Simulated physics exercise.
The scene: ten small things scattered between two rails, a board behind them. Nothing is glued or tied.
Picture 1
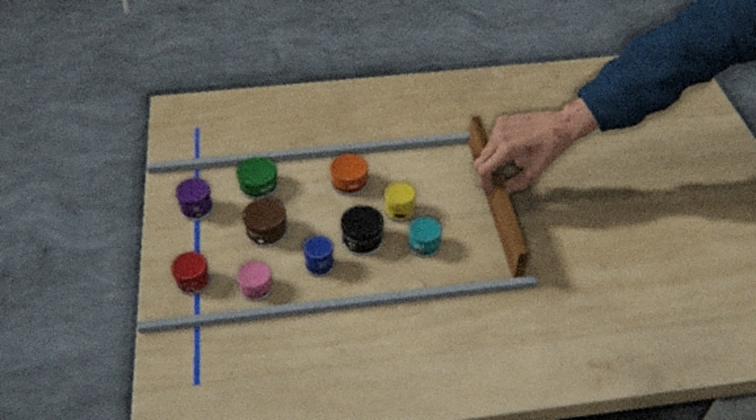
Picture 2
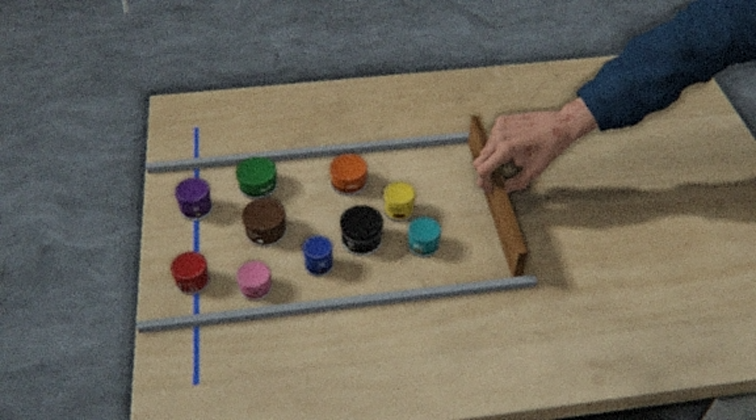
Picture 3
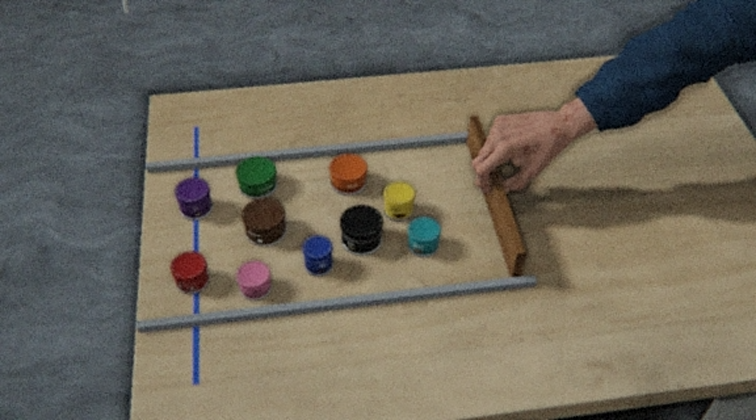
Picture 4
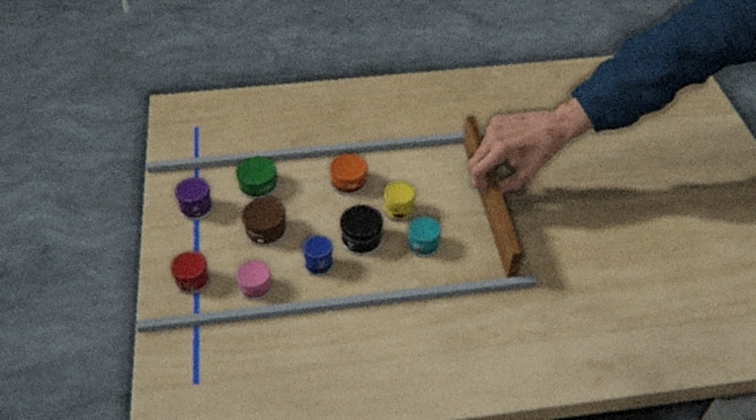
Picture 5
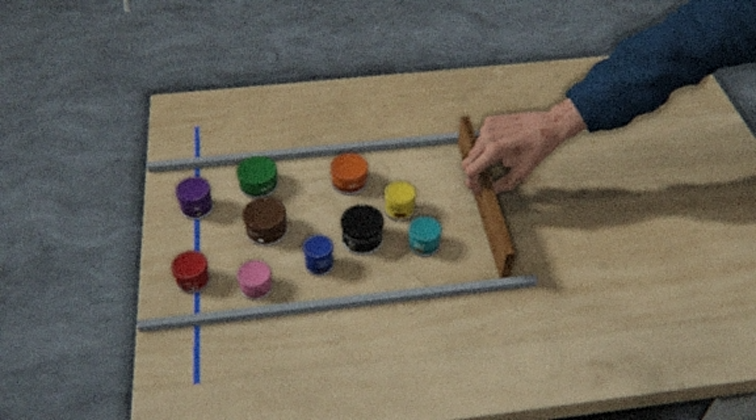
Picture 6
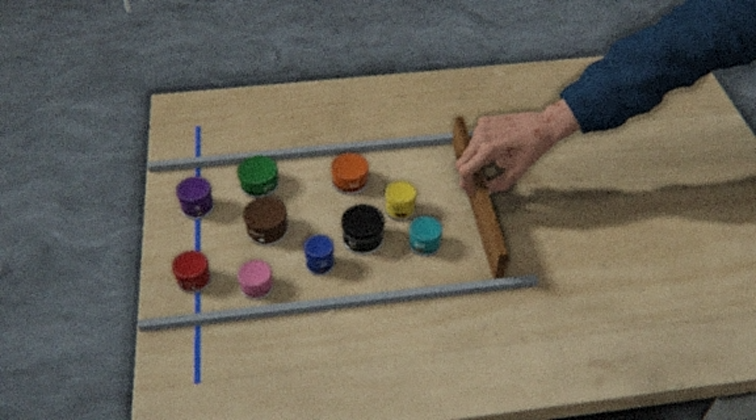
On a wooden board between two rails, ten small colourful pots sat scattered and still, while a hand at the right slid an upright wooden bar slightly left toward them without touching any.
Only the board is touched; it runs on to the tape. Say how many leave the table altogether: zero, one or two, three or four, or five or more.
In the end the number that fall off is one or two.
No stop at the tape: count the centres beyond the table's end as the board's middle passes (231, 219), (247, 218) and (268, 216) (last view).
Past the end: 0, 0 and 0.
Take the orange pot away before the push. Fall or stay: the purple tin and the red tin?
The purple tin is lost, the red tin does not fall.
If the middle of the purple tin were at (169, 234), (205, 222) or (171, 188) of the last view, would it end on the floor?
In that order, it tumbles off; comes down; falls.
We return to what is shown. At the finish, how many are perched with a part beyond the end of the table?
Overhanging: 4.
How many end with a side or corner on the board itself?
It touches 5.
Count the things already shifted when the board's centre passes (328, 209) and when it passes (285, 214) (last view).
The counts are 6 and 8.
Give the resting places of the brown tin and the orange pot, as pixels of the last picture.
The brown tin stops around (143, 225); the orange pot around (177, 192).
Early on, none off yet; red tin at rest near (192, 272); purple tin at rest near (196, 198); pink tin at rest near (256, 280).
A while later, none off yet; red tin at rest near (192, 272); purple tin at rest near (196, 198); pink tin travelled about its own width near (220, 295).
Finally, the number that fall off is one or two; lost, purple tin.
